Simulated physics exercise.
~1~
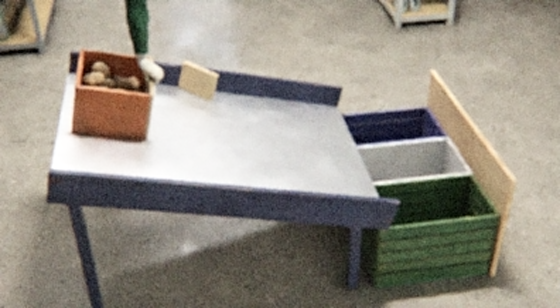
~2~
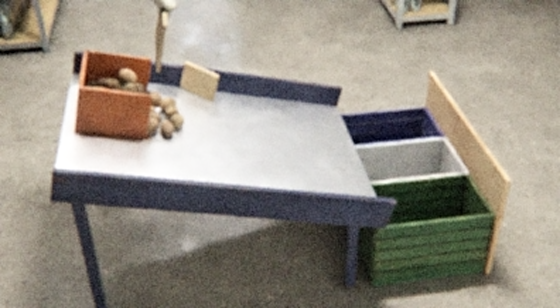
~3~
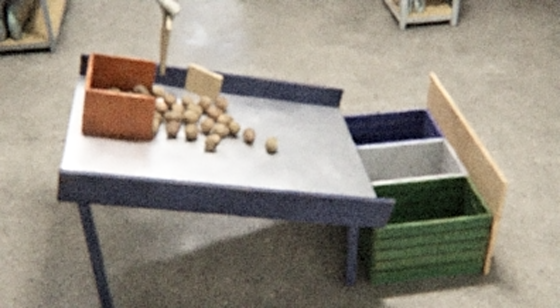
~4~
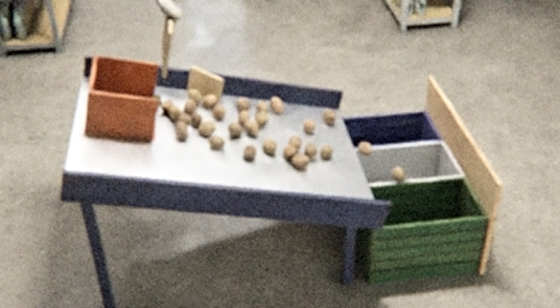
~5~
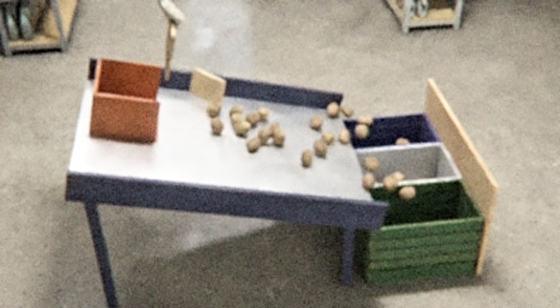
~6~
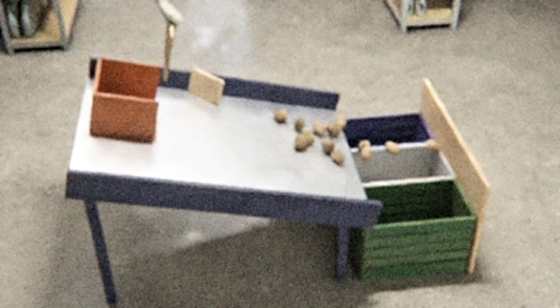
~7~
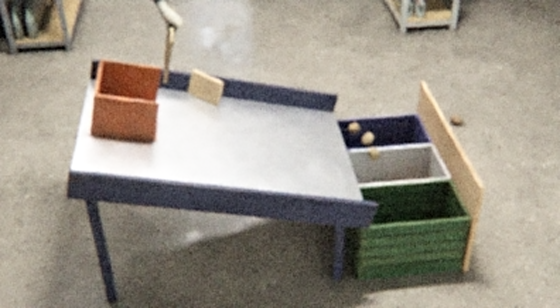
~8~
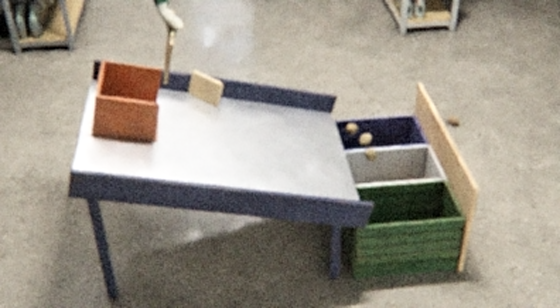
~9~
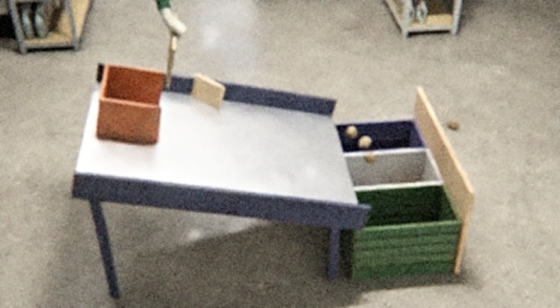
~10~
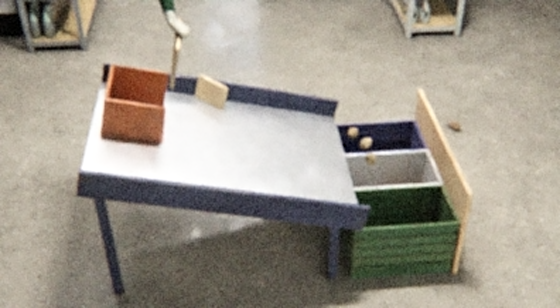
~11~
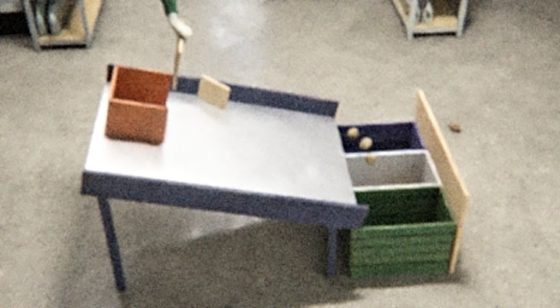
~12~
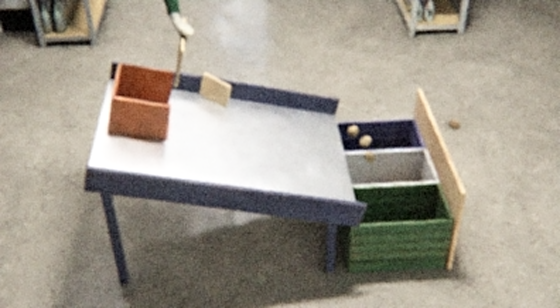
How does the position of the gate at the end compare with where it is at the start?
At the start the gate is down by the right side of the orange pen. By the end it is held higher up, clear of the pen and near the far edge of the table.
On a concrete floor with shelving behind, a walled table slopes down to the right towards a blue bin, a white tub and a green bin. A green-sleeved arm reaches to the orange pen of potatoes at the upper end, and the gate lifts. Potatoes spill out in a cluster, spread down the pale surface past a small angled board, and drop off the low end among the containers. The table clears, leaving a few potatoes visible in and around the blue bin and one on the floor beyond the tall backboard, while the hand still holds the gate up.
